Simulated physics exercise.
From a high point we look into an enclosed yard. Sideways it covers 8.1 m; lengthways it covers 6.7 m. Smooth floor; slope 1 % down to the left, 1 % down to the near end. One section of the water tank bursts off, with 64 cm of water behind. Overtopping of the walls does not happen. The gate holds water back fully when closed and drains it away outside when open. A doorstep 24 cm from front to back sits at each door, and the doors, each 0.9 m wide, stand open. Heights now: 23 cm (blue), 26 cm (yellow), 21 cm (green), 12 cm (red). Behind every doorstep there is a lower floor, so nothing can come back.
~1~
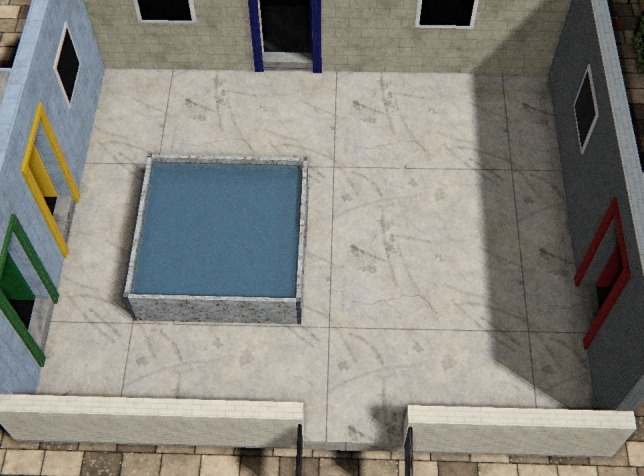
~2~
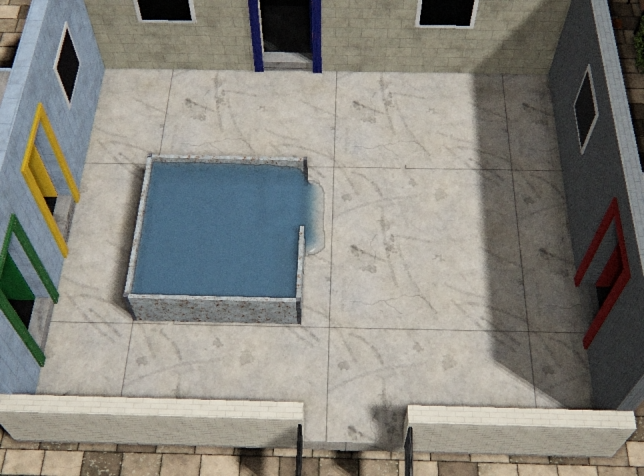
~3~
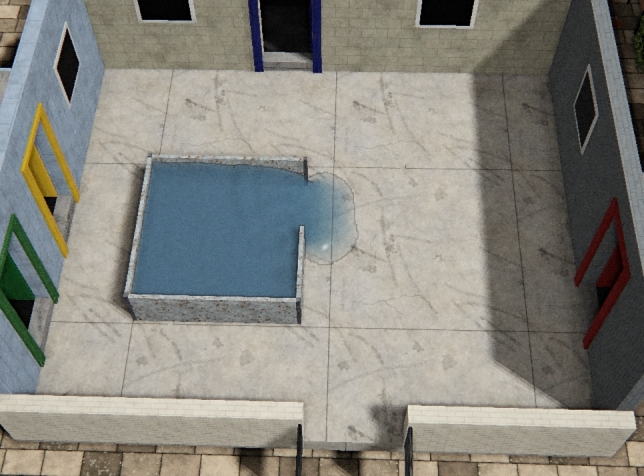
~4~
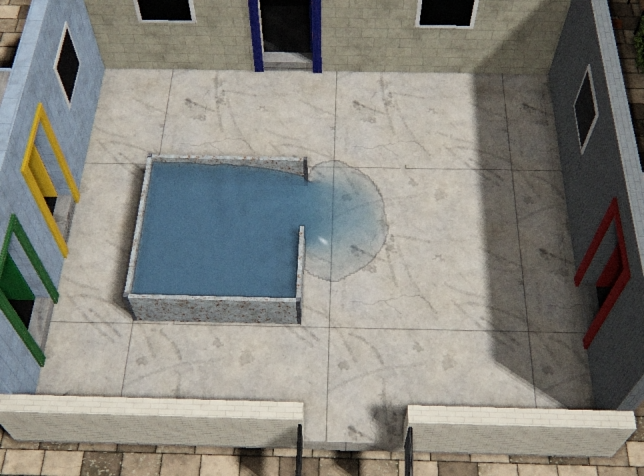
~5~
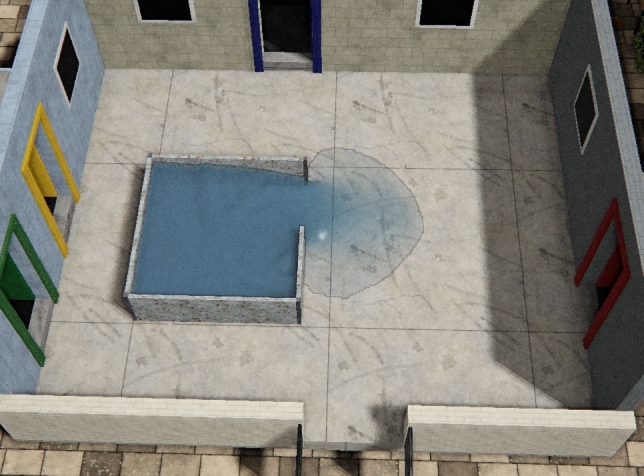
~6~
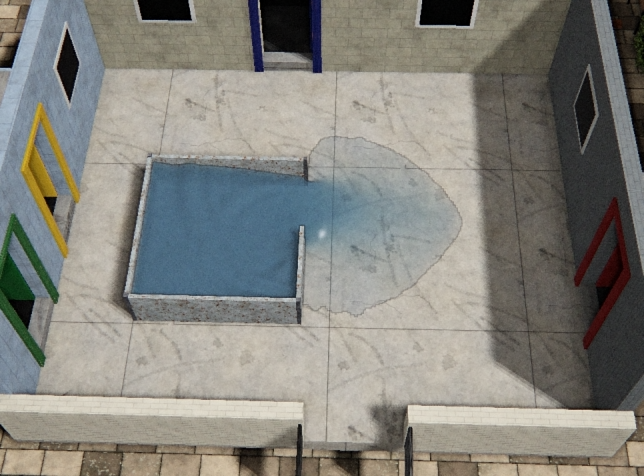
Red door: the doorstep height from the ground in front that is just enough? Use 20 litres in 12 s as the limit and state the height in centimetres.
12.5 cm.
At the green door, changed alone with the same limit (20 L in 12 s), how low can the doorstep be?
For the green door, about 8.0 cm.
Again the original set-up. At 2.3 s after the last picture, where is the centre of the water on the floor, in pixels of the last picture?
(334, 227) or so.
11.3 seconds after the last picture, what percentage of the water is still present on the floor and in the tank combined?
Something near 96 out of a hundred parts.
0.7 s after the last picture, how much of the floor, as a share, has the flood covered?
Roughly 25 percent of the floor.
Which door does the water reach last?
Coming last is the yellow one.
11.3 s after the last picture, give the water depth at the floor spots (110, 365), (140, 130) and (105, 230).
Roughly 13, 9 and 9 cm, in turn.
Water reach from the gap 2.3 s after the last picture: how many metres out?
The front is some 5.4 m out.
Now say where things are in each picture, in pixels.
In the first picture, still water, 64 cm deep, in the water tank at (221, 227); the red door at (599, 281) is dry.
In the second picture, the gap is at (302, 211), the front 0.3 m out at (318, 247); the back of the water tank holds 64 cm.
In the third picture, water pours out at (302, 212) and has run 0.8 m, to (351, 241); about 11 cm deep outside, 64 cm at the back.
In the fourth picture, the gap is at (302, 212), the front 1.3 m out at (381, 236); the back of the water tank holds 64 cm.
In the fifth picture, water pours out at (302, 212) and has run 1.9 m, to (418, 227); about 6 cm deep outside, 64 cm at the back.
In the sixth picture, water pours out at (302, 212) and has run 2.5 m, to (455, 228); about 4 cm deep outside, 64 cm at the back; 2.4 m in a straight line remain to the red door at (599, 281).
Then, 0.7 s after the last picture water covers 25 % of the floor, deepest (35 cm) near (316, 204); it has not reached the red door.
Then, 2.3 s after the last picture water covers 45 % of the floor, deepest (36 cm) near (531, 90); 19 cm at the red door, 8 litres in over its 12 cm doorstep.
Then, 11.3 s after the last picture water covers 100 % of the floor, deepest (16 cm) near (131, 267); 8 cm at the red door, 24 litres in over its 12 cm doorstep.
At the red door as built, the water peaked near 19 cm, 2.3 s after the last picture.
With a doorstep of 11.5 cm, 28 litres would have come in within the 12 s; with 13.5 cm, 14 litres. So under 20 litres takes about 12.5 cm.
